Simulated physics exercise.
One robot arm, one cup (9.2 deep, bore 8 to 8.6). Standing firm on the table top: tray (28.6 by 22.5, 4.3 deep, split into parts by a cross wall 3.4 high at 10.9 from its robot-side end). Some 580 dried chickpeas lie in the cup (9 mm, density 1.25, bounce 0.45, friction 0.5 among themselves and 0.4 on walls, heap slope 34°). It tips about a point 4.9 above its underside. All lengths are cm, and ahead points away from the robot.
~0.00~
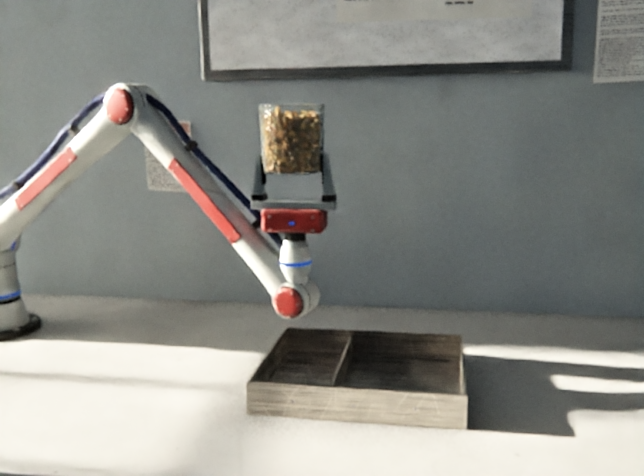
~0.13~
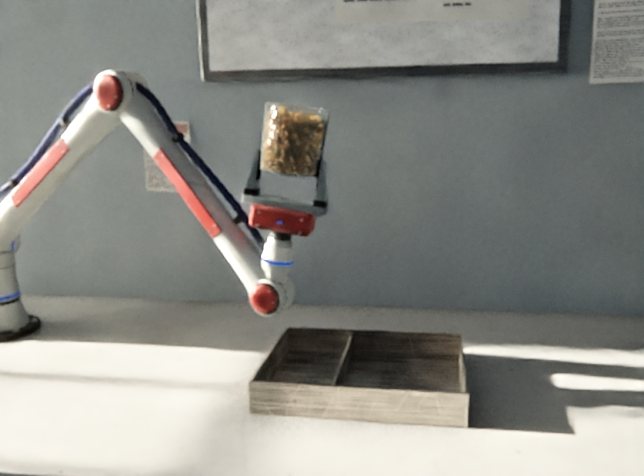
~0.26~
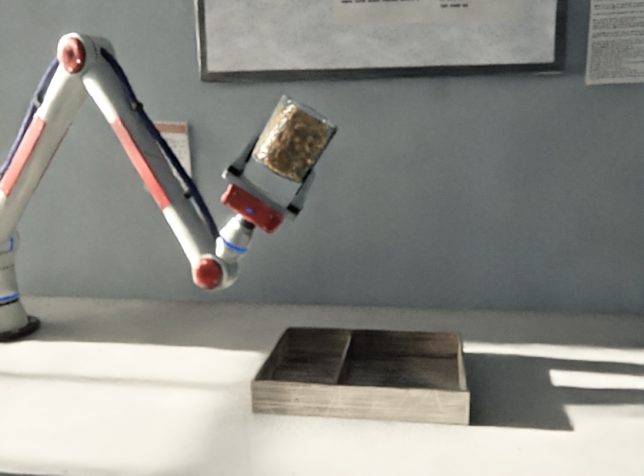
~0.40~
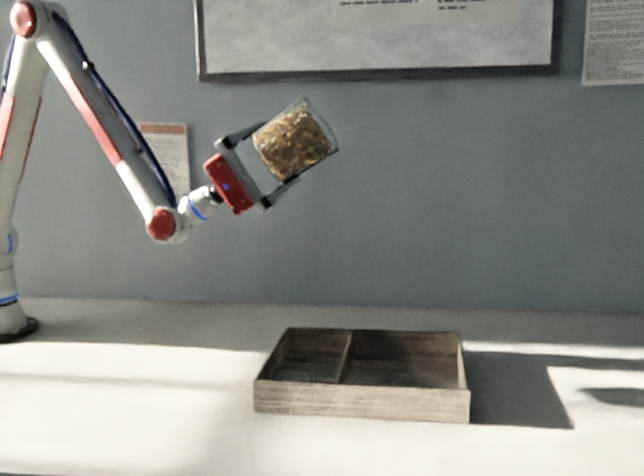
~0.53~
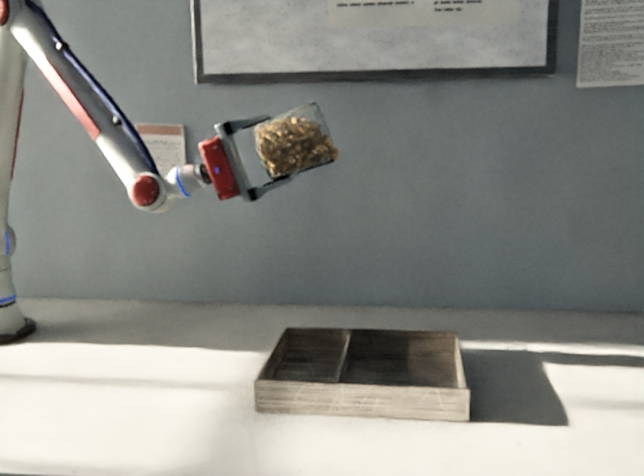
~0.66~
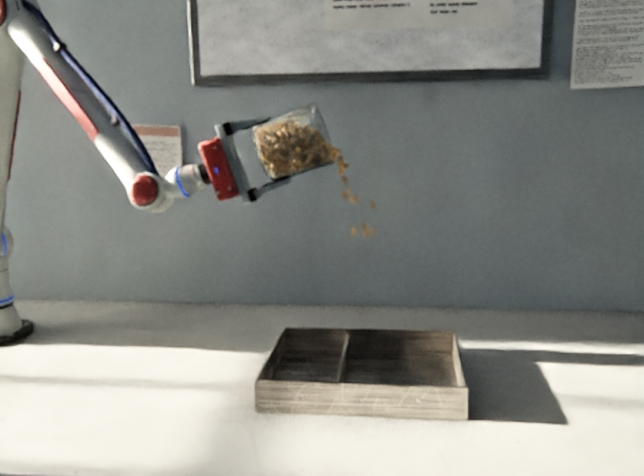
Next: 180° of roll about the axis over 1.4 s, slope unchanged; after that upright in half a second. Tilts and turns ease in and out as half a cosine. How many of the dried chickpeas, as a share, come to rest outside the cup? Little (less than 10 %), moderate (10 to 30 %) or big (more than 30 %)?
Share outside the cup: Moderate (10 to 30 %).
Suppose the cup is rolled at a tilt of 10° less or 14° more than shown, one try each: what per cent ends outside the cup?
Some 5 and 55 per cent.
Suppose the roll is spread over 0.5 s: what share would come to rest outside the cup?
Then about 15 per cent.
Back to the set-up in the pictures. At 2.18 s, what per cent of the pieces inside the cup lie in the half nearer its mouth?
About 35 per cent.
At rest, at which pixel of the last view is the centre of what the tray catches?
Near (392, 376).
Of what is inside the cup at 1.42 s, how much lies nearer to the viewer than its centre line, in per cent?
Roughly 40 per cent.
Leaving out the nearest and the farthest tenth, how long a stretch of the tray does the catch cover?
Roughly 14 cm.
After 1.42 s, tipped 72°, highest piece 40 above the table; 517 in the cup, 45 in the far-side part, 1 in the robot-side part, 14 in flight or on a rim.
After 2.18 s, tipped 62°, highest piece 39 above the table; 461 in the cup, 104 in the far-side part, 2 in the robot-side part, 1 on the table or floor, 9 in flight or on a rim.
After 2.76 s, upright, highest piece 41 above the table; 458 in the cup, 116 in the far-side part, 2 in the robot-side part, 1 on the table or floor.
After 3.46 s, upright, highest piece 41 above the table; 458 in the cup, 116 in the far-side part, 2 in the robot-side part, 1 on the table or floor.
In the end, 458 in the cup, 116 in the far-side part, 2 in the robot-side part, 1 on the table or floor. That is 21 % outside the cup.
